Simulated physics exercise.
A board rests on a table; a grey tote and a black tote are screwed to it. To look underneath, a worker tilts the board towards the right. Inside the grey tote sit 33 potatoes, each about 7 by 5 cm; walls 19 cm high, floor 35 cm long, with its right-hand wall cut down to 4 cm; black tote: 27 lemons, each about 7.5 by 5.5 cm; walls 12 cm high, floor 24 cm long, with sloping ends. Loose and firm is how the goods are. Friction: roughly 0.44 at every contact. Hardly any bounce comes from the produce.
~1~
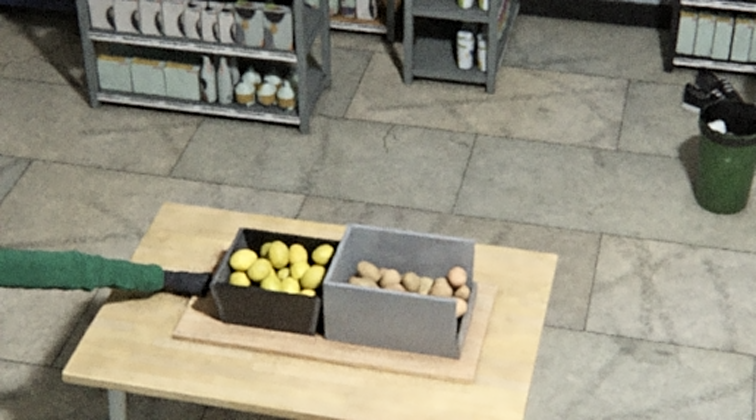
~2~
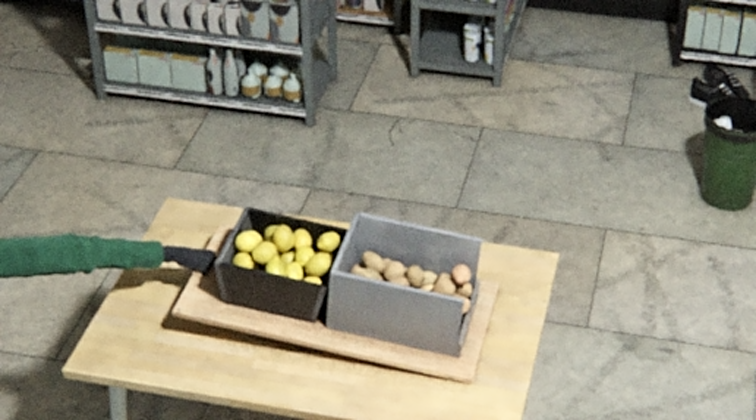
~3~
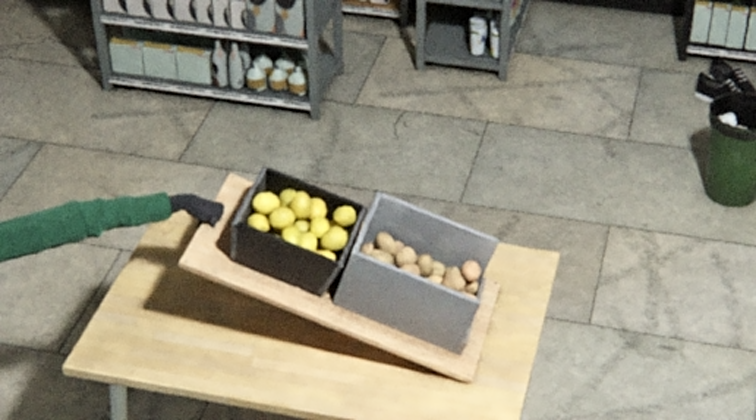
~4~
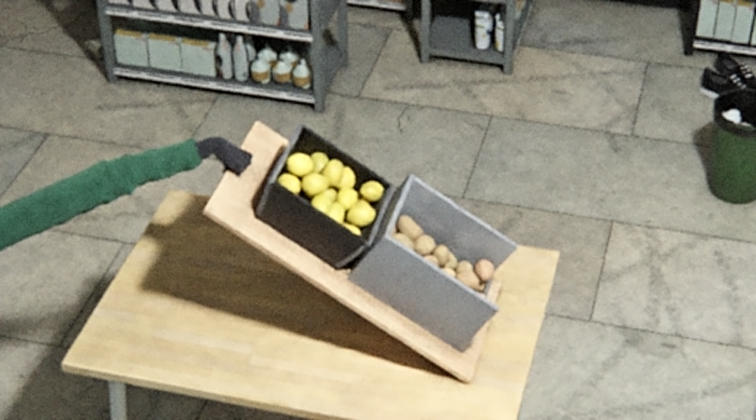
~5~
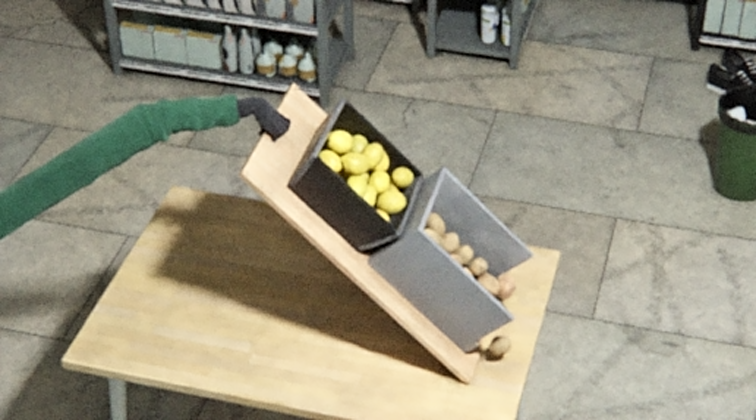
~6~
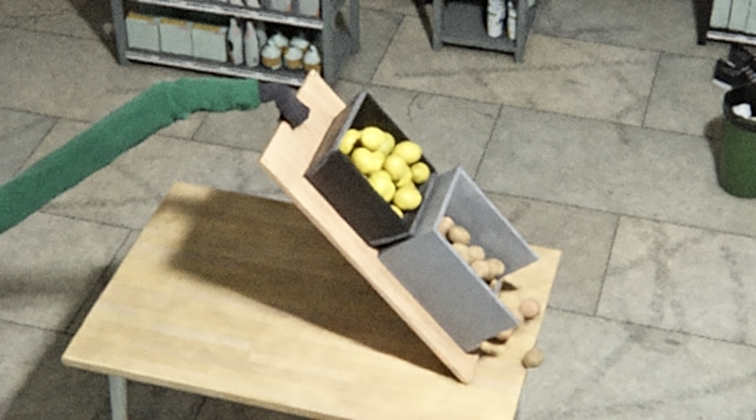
On a table, a gloved hand tilts a board rightward and potatoes leave the grey tote.
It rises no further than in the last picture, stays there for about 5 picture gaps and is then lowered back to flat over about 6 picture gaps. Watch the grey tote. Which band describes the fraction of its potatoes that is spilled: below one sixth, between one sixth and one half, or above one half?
The band is between one sixth and one half.
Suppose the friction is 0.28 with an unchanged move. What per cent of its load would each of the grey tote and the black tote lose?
In that case the grey tote sheds 30 per cent, while the black tote sheds 0 per cent.
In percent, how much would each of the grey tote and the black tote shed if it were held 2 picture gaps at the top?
That would cost grey tote 40 per cent of its load and black tote 0 per cent.
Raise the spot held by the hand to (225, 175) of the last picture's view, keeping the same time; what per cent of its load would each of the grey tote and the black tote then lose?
In that case grey tote sheds 10 percent of its load and black tote sheds 0 percent.
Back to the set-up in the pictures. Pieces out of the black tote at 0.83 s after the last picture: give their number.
For the black tote, some 1.
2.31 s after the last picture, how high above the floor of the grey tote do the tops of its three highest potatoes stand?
8 cm, more or less.
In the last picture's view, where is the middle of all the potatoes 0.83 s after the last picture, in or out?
(471, 297).
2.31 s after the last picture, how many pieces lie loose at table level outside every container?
Estimated count: 3.
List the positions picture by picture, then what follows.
In the first picture (places track the rim corner closest to us here; the camera moves round a little), grey tote (457, 301); black tote (317, 298); tipped 0°; all still inside.
The second picture shows grey tote (464, 301); black tote (322, 286); tipped 5°.
The third picture shows grey tote (481, 303); black tote (339, 263); tipped 17°.
The fourth picture shows grey tote (500, 309); black tote (367, 242); tipped 32°.
The fifth picture shows grey tote (515, 319); black tote (397, 232); tipped 44°; 2 out, the lowest potato at (501, 345).
The sixth picture shows grey tote (520, 324); black tote (411, 230); tipped 49°; 4 out, the lowest potato at (529, 308).
Then, 0.37 s after the last picture, tilt 49°; the grey tote is down by 10 of 33 and the black tote has all 27.
Then, 0.83 s after the last picture, tilt 49°; the grey tote is down by 13 of 33 and the black tote is down by 1 of 27.
Then, 1.48 s after the last picture, tilt 7°; the grey tote is down by 13 of 33 and the black tote is down by 1 of 27.
Outcome (2.31 s after the last picture), the grey tote is down by 13 of 33 and the black tote is down by 1 of 27. Asked share, 13 of 33, 39 per cent.
